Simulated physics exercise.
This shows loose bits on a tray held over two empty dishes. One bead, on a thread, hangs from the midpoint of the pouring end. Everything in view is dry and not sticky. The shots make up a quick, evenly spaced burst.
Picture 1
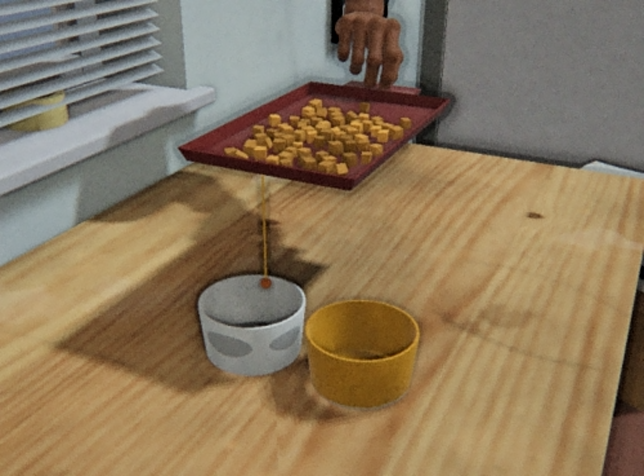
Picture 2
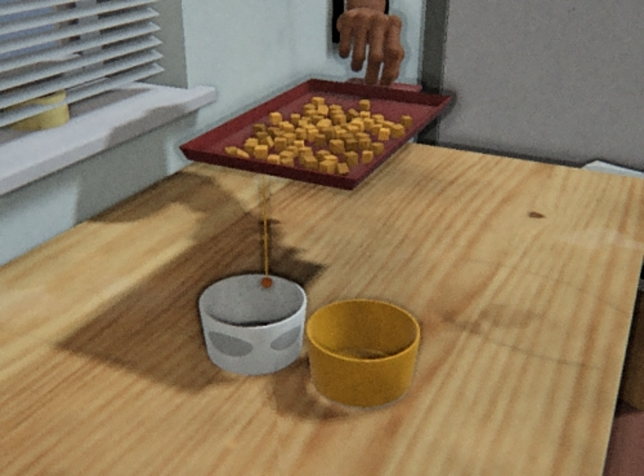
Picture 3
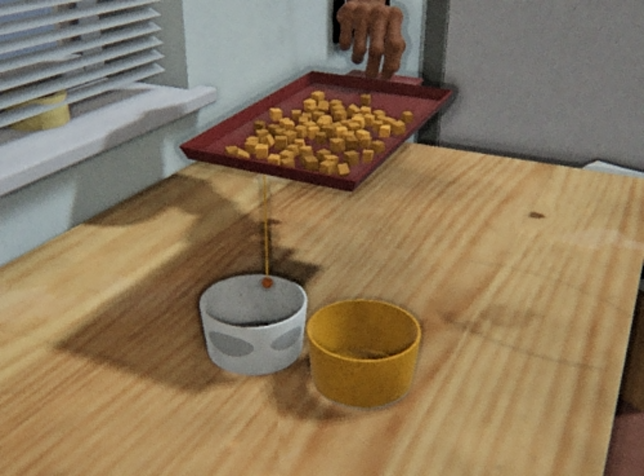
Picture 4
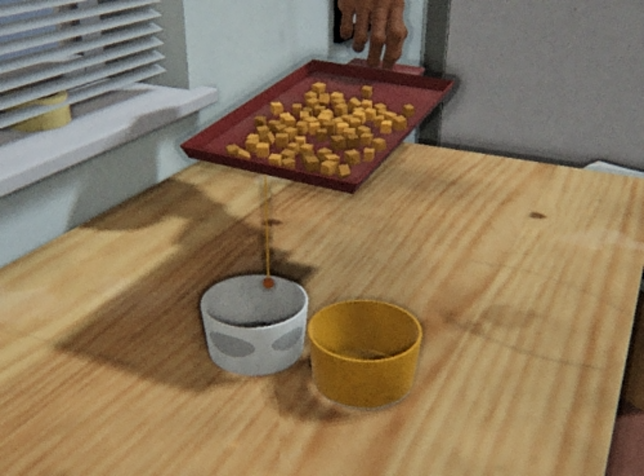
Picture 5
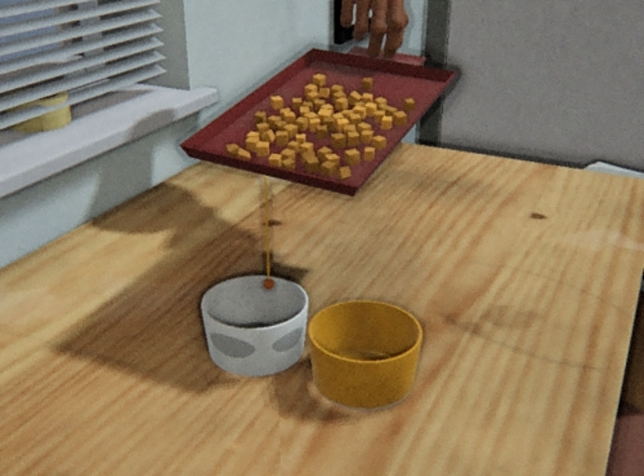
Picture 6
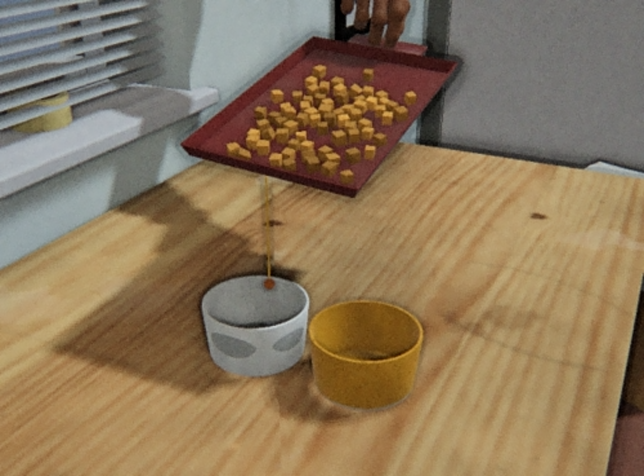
In this clip, a hand at the far side of a red tray of small golden cubes gradually raises that side, tilting the tray slightly above a white dish and a yellow dish, while the hanging bead stays nearly still.
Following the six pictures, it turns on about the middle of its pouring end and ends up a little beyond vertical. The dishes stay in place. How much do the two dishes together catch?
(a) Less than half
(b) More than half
More than half.
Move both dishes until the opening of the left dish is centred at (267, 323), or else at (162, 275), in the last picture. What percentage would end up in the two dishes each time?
Trial 1 around 70 percent, trial 2 around 10 percent.
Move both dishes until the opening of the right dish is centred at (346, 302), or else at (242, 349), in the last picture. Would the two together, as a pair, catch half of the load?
For the two tries in order: Not as much as half, not as much as half.
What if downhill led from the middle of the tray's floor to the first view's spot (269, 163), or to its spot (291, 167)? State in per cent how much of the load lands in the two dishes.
Shares: About 30 in a hundred, then about 40 in a hundred.
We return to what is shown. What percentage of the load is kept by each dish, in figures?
Out of every hundred, close to 10 go left and close to 70 go right.
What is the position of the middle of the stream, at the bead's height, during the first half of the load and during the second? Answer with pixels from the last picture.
Early half: (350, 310); late half: (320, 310).
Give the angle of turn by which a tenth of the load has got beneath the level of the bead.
Angle: Approx. 95 degrees.
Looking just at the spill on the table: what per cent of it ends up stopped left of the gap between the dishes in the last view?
It works out at some 80 percent.
Soon after the last picture, tray tipped steeply; nearly all on the tray; a stray few in the air.
A little later, tray tipped right over; nearly all on the tray; a stray few outside both; a stray few in the air.
Later still, tray tipped past a quarter turn; about two thirds in the right dish; a small part in the left dish; about a quarter outside both.
At rest, tray tipped past a quarter turn; about two thirds in the right dish; a small part in the left dish; about a quarter outside both.
